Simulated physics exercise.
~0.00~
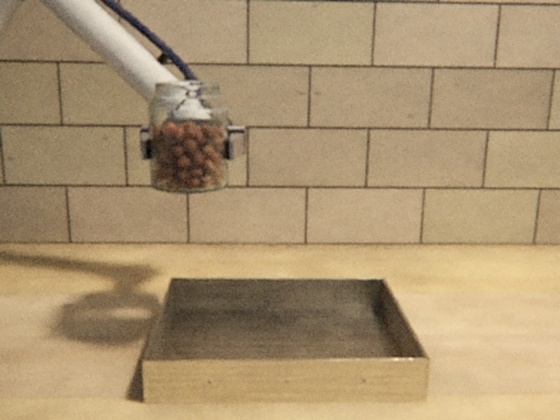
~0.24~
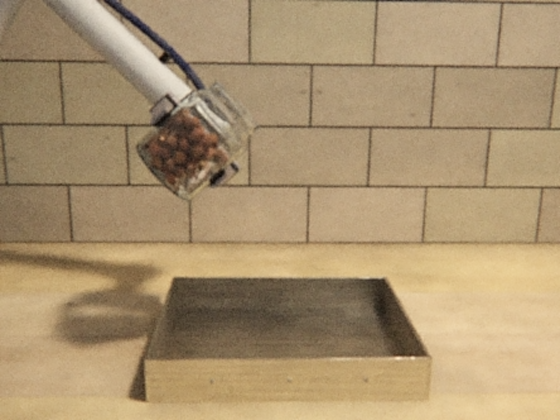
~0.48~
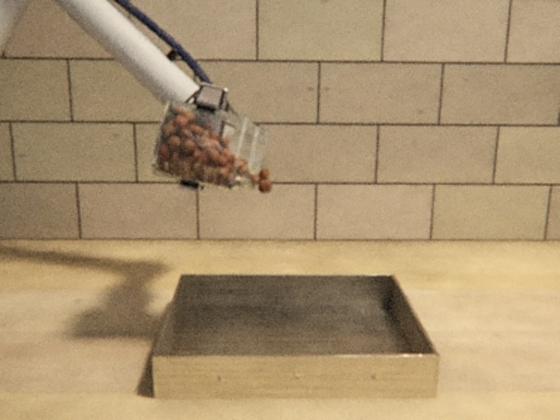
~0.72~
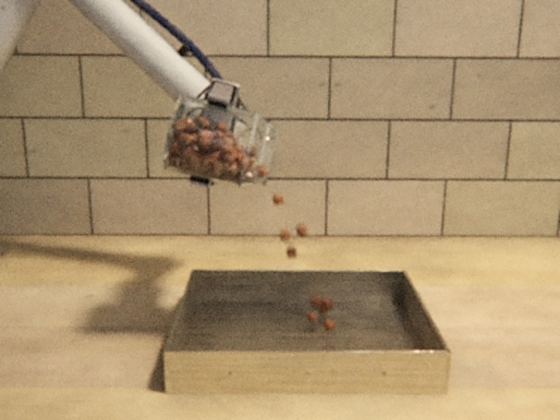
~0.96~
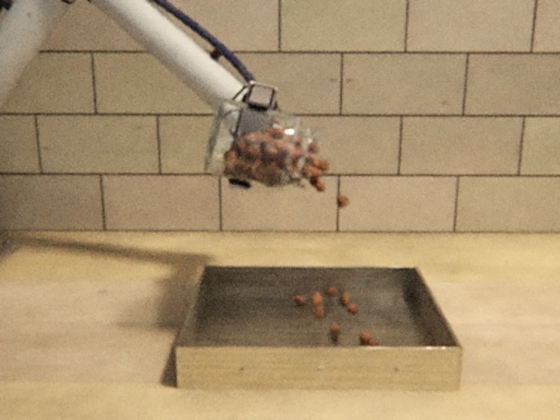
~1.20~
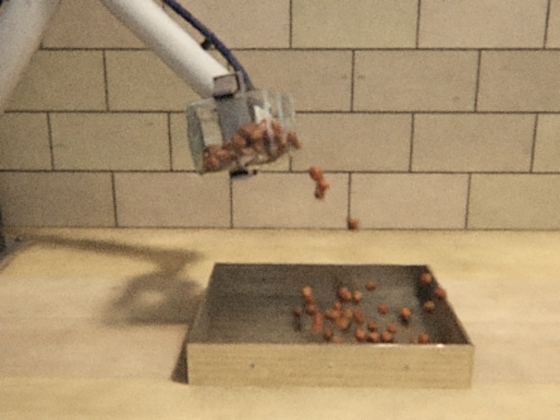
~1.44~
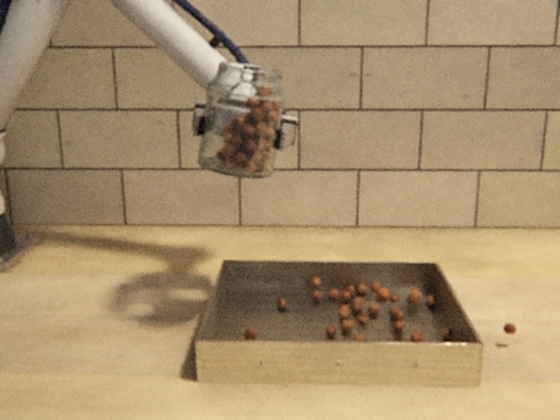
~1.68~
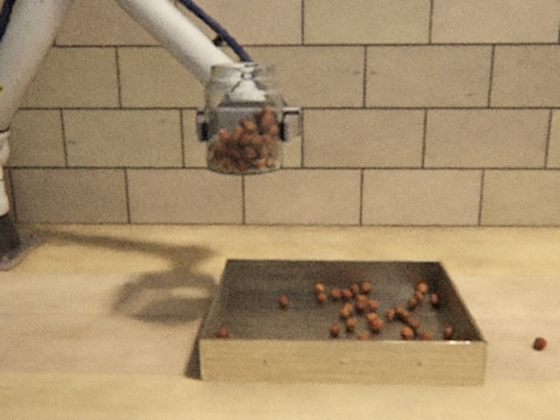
A robot arm at the upper left grips a clear glass jar of reddish-brown hazelnuts above a shallow, open tray with a dark inside, seen from the front and slightly above. The tray rests on a pale wooden surface before a beige tiled wall. The arm tips the jar to the right until its mouth points slightly downward, and nuts spill out, dropping and scattering across the tray. The arm then swings the jar back upright, still holding many nuts. The rest lie spread in the tray, except for one that rolls away on the surface to its right.
